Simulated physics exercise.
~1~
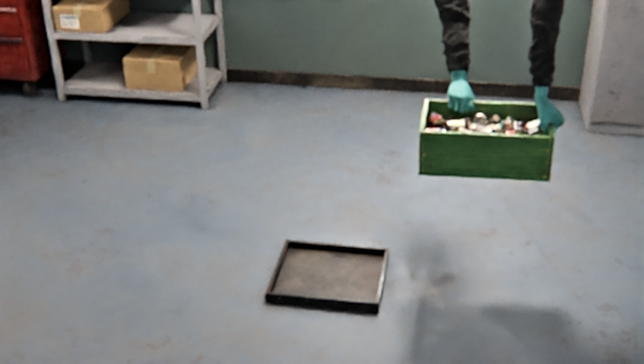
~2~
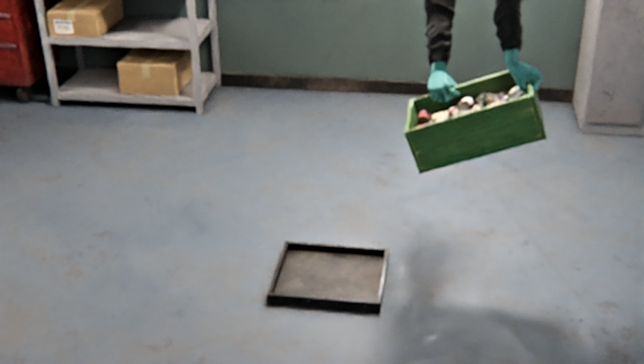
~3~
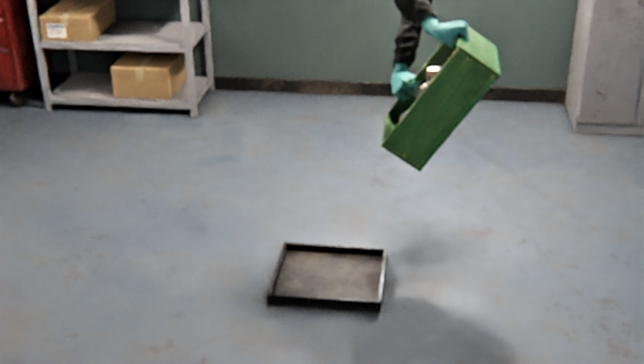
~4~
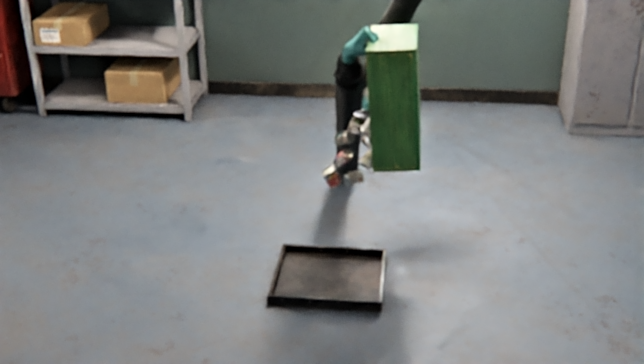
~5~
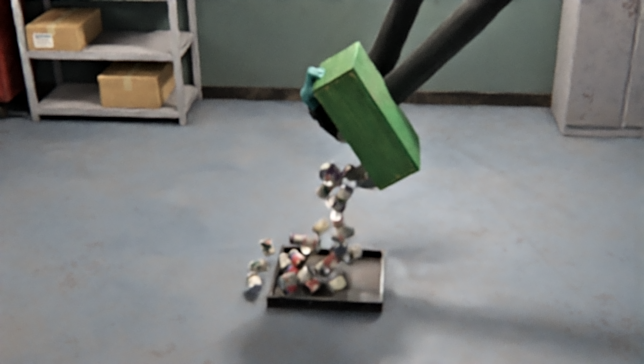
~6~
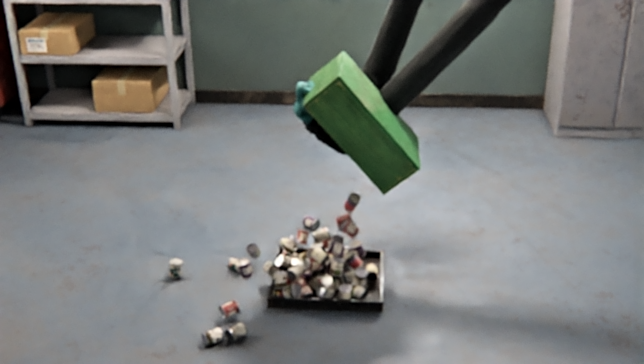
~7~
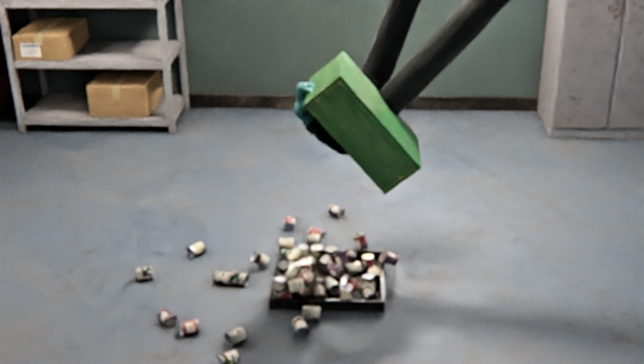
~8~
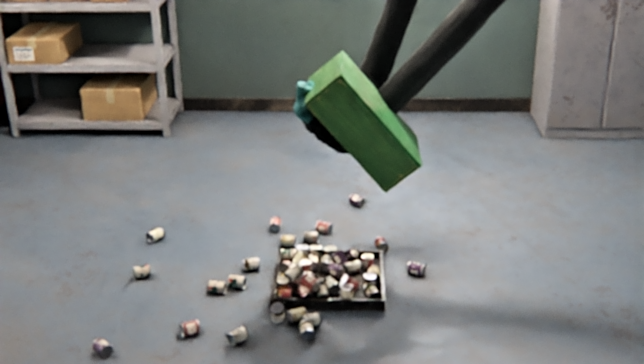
On a grey workshop floor, gloved hands tipped a green crate of small tins over above an empty black tray, and the tins tumbled out, heaping up in the tray while many scattered around it, mostly to the left, as the upturned crate stayed overhead.
